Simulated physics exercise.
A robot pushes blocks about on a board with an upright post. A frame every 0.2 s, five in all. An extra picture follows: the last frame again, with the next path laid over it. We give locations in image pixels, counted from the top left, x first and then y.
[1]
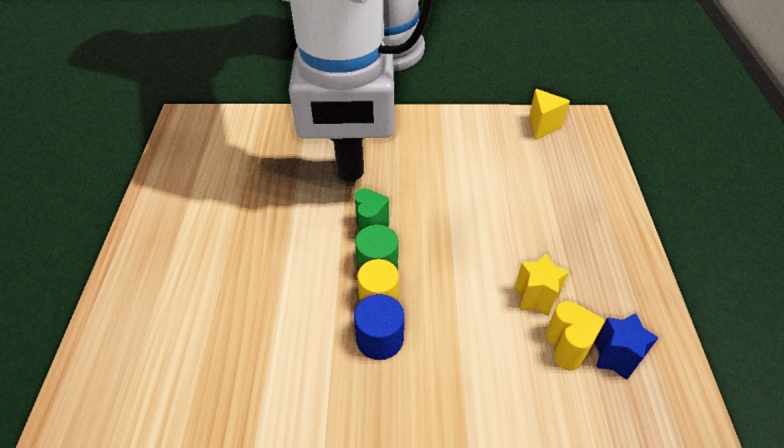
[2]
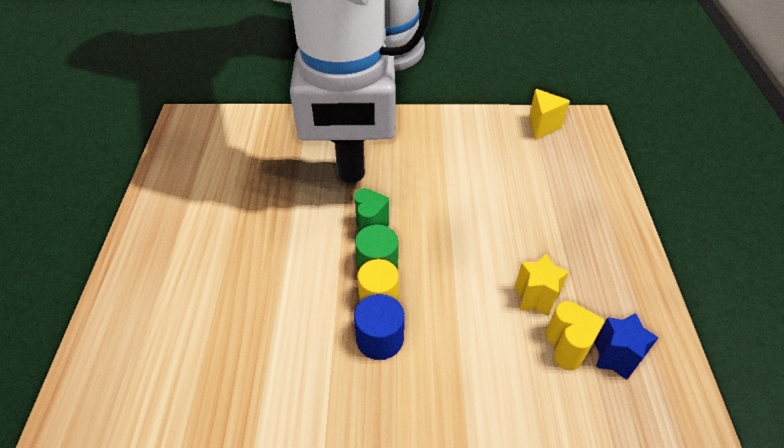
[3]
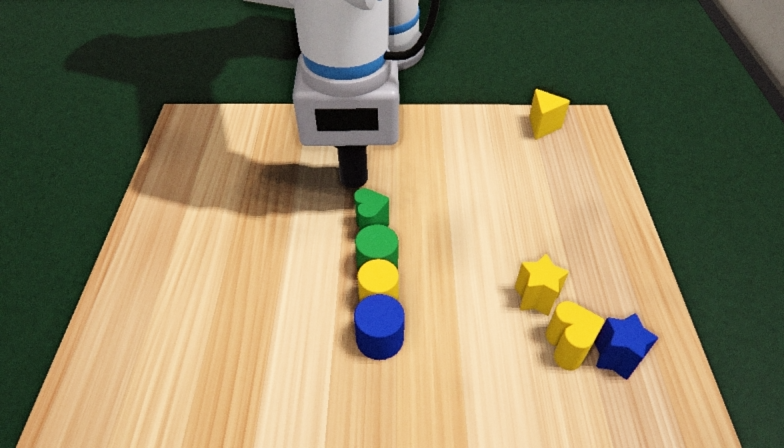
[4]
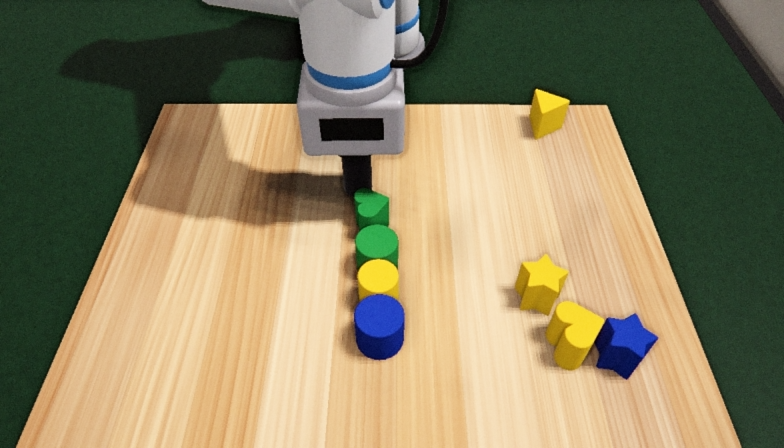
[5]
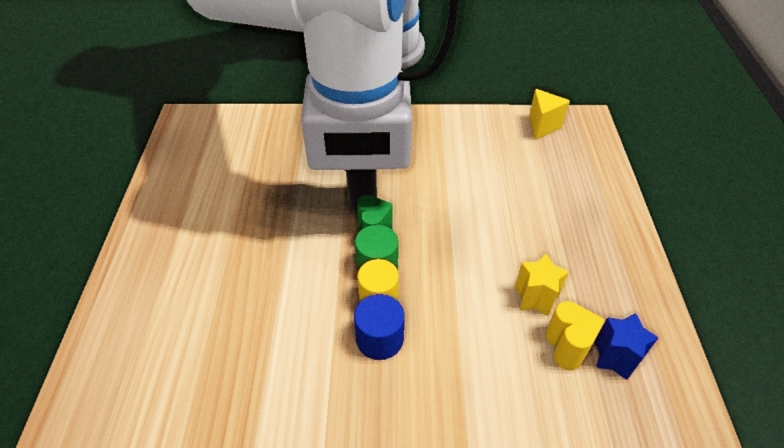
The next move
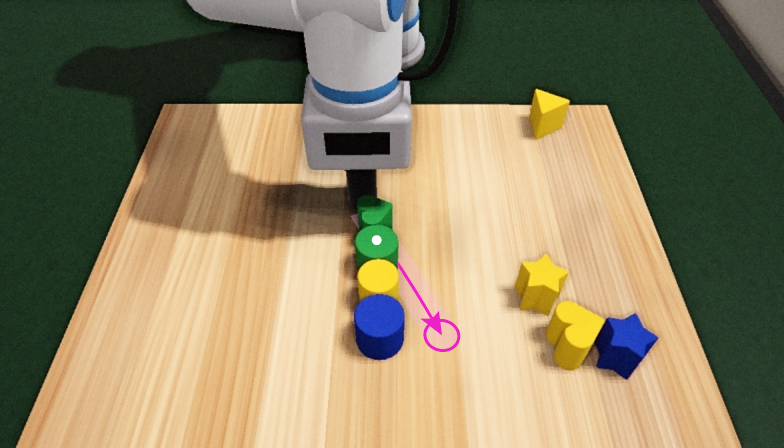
A robot arm with a black post edged down the wooden board toward a line of blocks and nudged the green heart slightly toward the green disc, while the other blocks stayed still.
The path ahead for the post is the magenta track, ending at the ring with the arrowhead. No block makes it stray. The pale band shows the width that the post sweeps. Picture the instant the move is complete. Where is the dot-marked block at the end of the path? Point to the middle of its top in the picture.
The top centre is at (454, 349).
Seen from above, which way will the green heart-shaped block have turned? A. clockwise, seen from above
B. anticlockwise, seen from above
Letter B.
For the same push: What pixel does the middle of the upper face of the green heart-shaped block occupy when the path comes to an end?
At pixel (436, 241).
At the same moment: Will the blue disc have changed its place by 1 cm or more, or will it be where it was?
By the end it has moved.
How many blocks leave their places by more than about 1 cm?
It looks like three or more blocks will be pushed more than about 1 cm.
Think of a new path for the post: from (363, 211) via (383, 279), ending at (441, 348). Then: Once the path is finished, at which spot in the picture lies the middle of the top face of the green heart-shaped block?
It should be at about (406, 225).
Drawn move, from (363, 211) directly to (442, 335); the dot is on the green disc.
On the path given first. One third of the way, post (388, 239); green heart-shaped block (418, 231), turned 85° anticlockwise; green disc (406, 262); yellow disc (377, 289); blue disc (379, 329).
Two thirds of the way, post (414, 279); green heart-shaped block (436, 241); green disc (429, 295); yellow disc (377, 289); blue disc (378, 330).
At the end, post (443, 326); green heart-shaped block (436, 241), turned 140° anticlockwise; green disc (454, 349); yellow disc (377, 289); blue disc (378, 330).
